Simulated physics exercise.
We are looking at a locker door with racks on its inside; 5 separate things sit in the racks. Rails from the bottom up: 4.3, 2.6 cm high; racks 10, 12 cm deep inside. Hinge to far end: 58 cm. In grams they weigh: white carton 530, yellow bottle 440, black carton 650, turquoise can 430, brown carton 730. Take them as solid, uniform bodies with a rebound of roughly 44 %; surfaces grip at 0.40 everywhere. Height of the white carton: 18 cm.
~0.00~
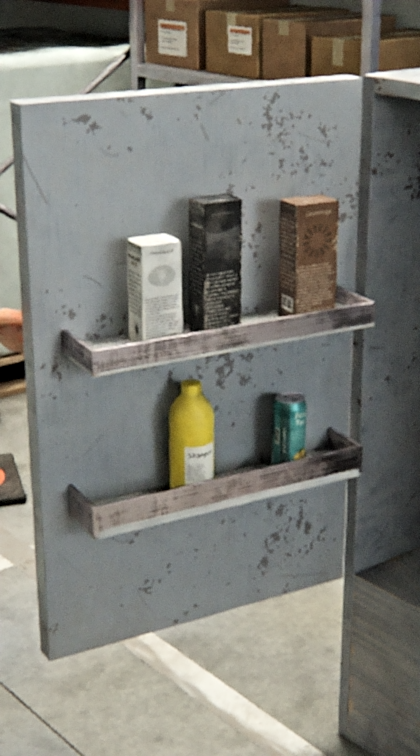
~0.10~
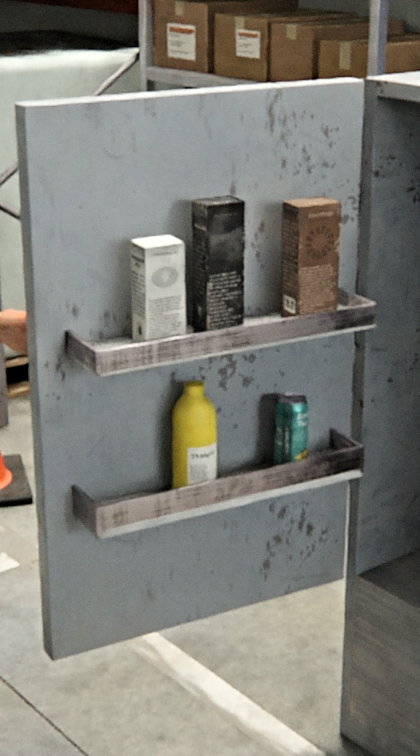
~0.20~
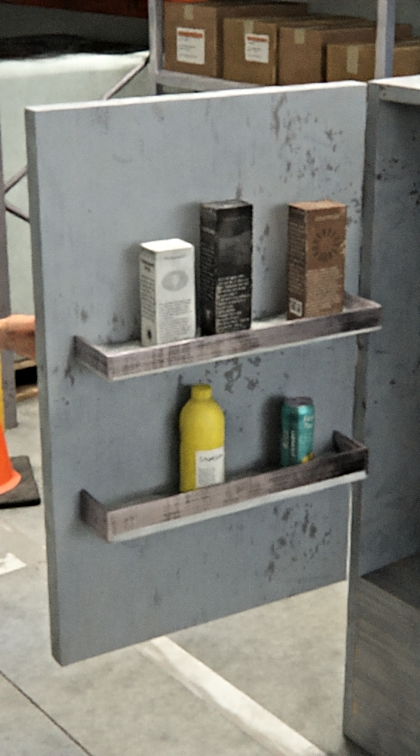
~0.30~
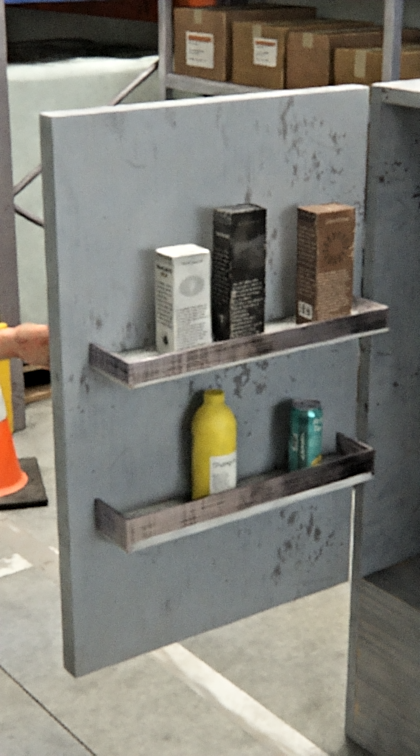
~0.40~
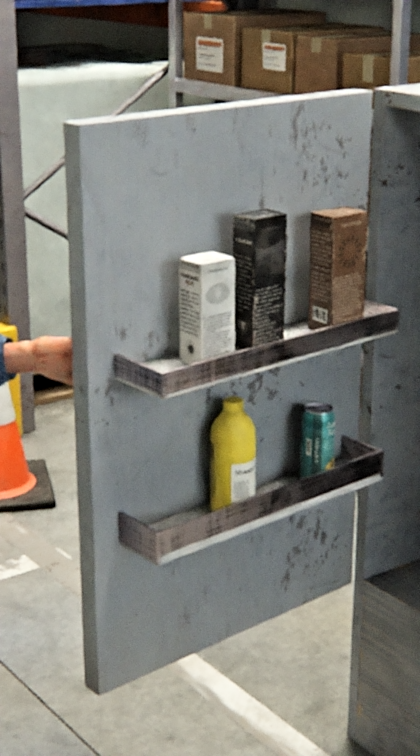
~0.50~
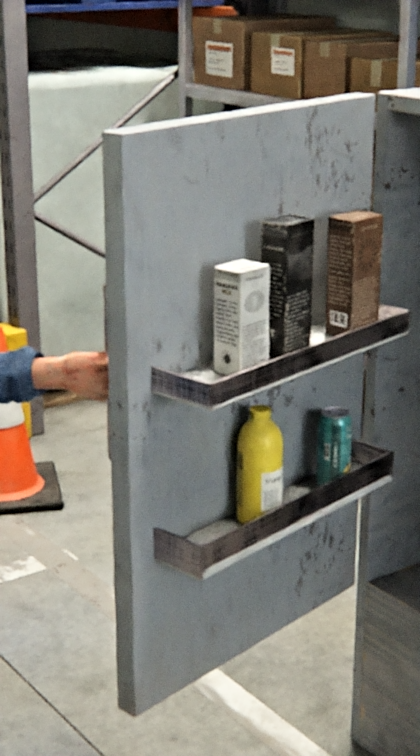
A grey locker door holding cartons, a bottle and a can swings as a hand pushes it.
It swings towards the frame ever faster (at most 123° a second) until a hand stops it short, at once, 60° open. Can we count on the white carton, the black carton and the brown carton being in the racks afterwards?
The white carton jumps its rail; the black carton jumps its rail; the brown carton keeps to its rack.
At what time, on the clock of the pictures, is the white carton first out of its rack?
Near 0.8 s.
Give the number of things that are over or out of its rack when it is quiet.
In all, 2.
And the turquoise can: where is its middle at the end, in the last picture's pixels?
Around (365, 452).
By 0.80 s, door at 60°; white carton and black carton now out of its rack; brown carton tilted 3° near (391, 275); yellow bottle tilted 16°.
By 1.10 s, door at 60°.
When it is over (2.0 s), out of its rack, white carton and black carton; the other 3 within 5 cm of the start.
